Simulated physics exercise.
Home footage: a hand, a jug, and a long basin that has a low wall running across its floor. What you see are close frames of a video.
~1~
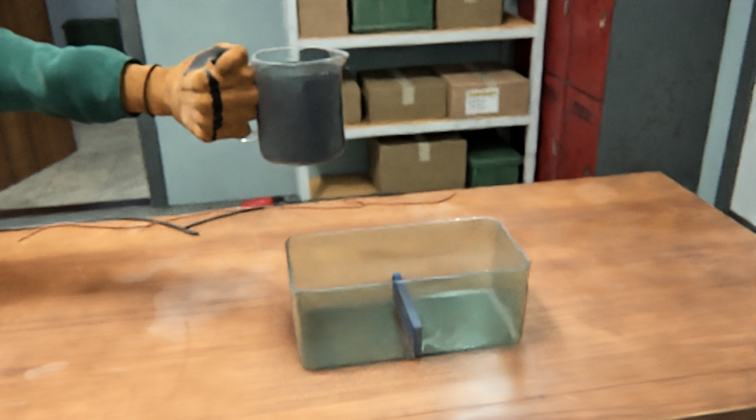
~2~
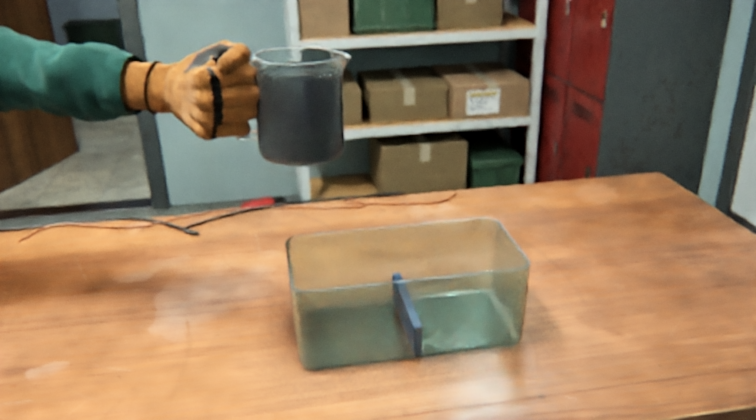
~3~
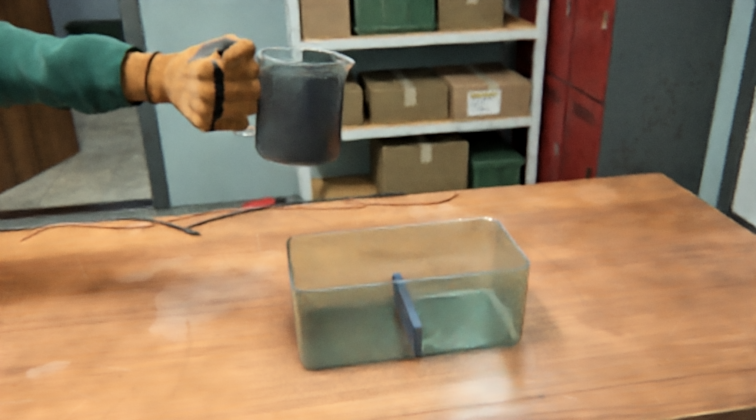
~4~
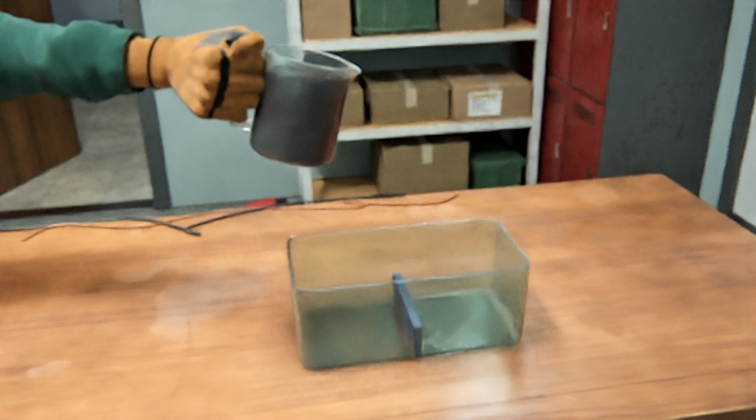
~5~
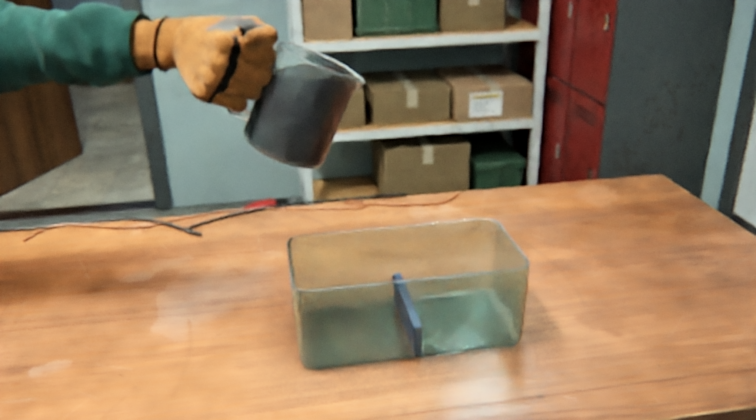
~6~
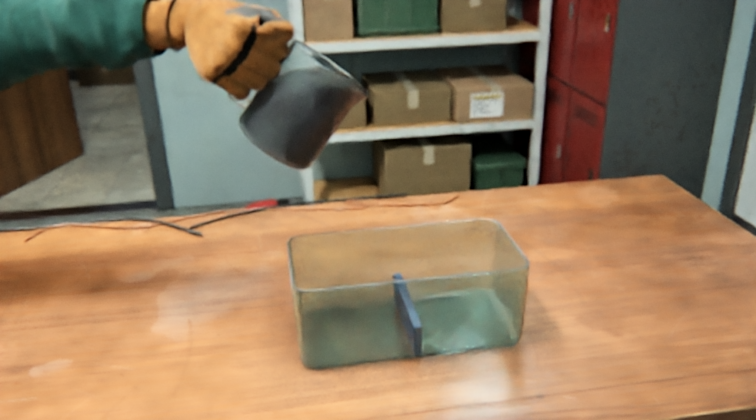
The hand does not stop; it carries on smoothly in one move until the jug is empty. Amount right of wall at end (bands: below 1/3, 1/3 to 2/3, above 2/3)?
Seems the share right of the wall goes past two thirds.
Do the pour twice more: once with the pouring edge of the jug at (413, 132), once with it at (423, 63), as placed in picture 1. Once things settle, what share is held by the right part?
First some 90, then 60 per cent.
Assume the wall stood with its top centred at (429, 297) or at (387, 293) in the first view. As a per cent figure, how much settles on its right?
First try close to 35 percent, second try close to 90 percent.
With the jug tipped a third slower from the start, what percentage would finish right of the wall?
Close to 90 per cent.
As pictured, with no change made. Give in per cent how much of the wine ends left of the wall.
About 10 per cent.
A moment on, the jug is tipped right over and 53 per cent is still to pour, 0 is left of the wall and 6 right of it.
Next, the jug is tipped right over and 14 per cent is still to pour, 4 is left of the wall and 54 right of it.
Then the jug is tipped right over and 2 per cent is still to pour, 7 is left of the wall and 79 right of it.
Later the jug is tipped right over and 0 per cent is still to pour, 11 is left of the wall and 85 right of it.
In the end 12 per cent lies left of the wall, 85 right of it and 3 outside.
